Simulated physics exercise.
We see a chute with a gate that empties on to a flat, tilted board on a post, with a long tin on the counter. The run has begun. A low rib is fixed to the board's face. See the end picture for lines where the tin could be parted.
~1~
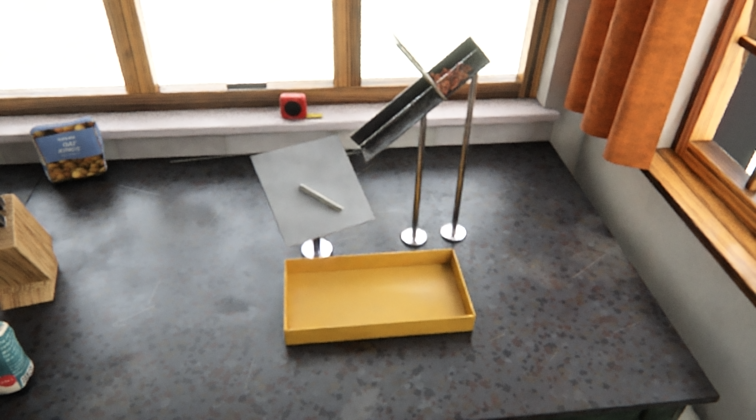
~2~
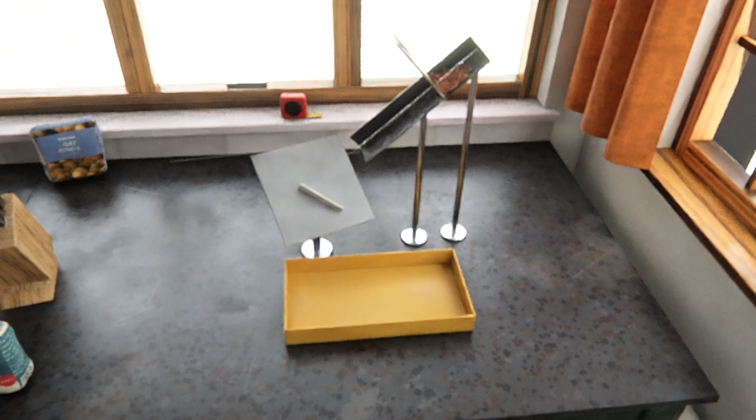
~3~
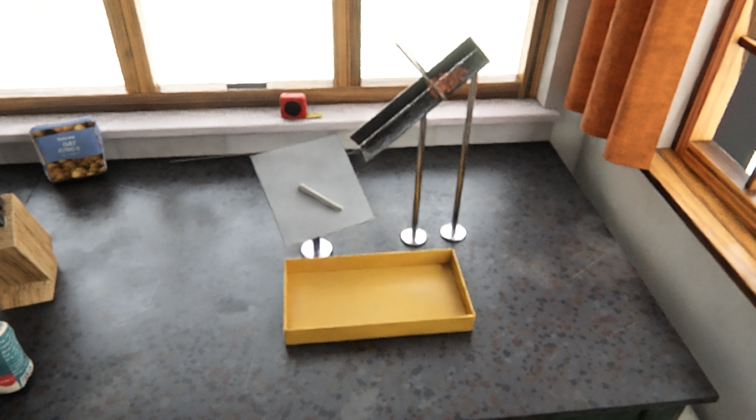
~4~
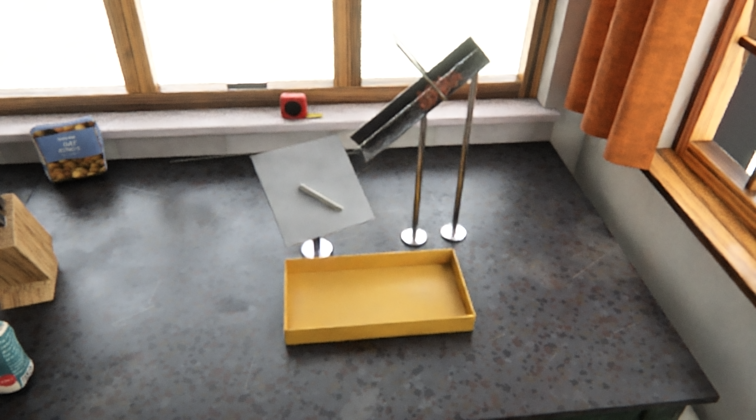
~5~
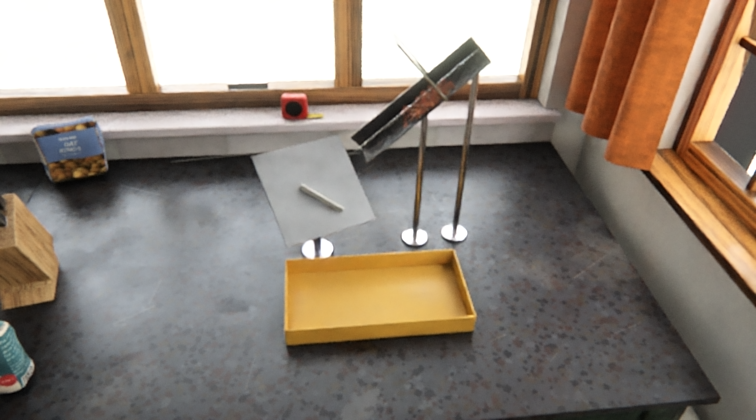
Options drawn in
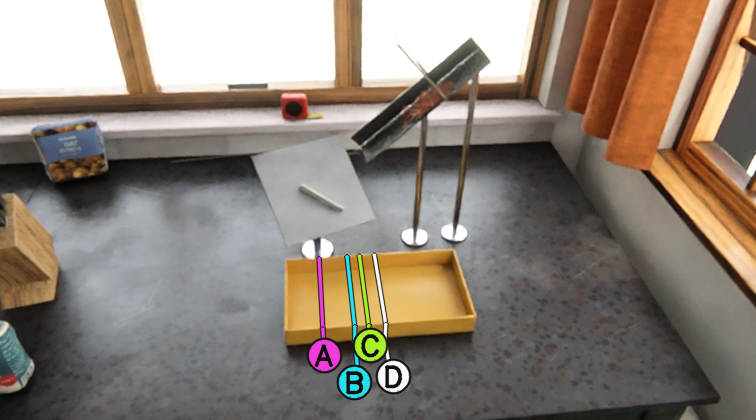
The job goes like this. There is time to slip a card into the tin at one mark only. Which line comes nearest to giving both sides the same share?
Take D.
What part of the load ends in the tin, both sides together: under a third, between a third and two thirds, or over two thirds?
Over two thirds.
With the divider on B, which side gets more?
The right side.
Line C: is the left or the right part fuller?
More lands on the right.
On the marked copy, line A crosses the front rim at (322, 328); line B crosses the front rim at (354, 325); line C crosses the front rim at (368, 324); line D crosses the front rim at (385, 323).
With A, of what is caught, a small share on the left of the divider, all but a few on the right.
With B, of what is caught, a small share on the left of the divider, all but a few on the right.
With C, of what is caught, a small share on the left of the divider, the bulk on the right.
With D, of what is caught, close to two thirds on the left of the divider, close to a third on the right.
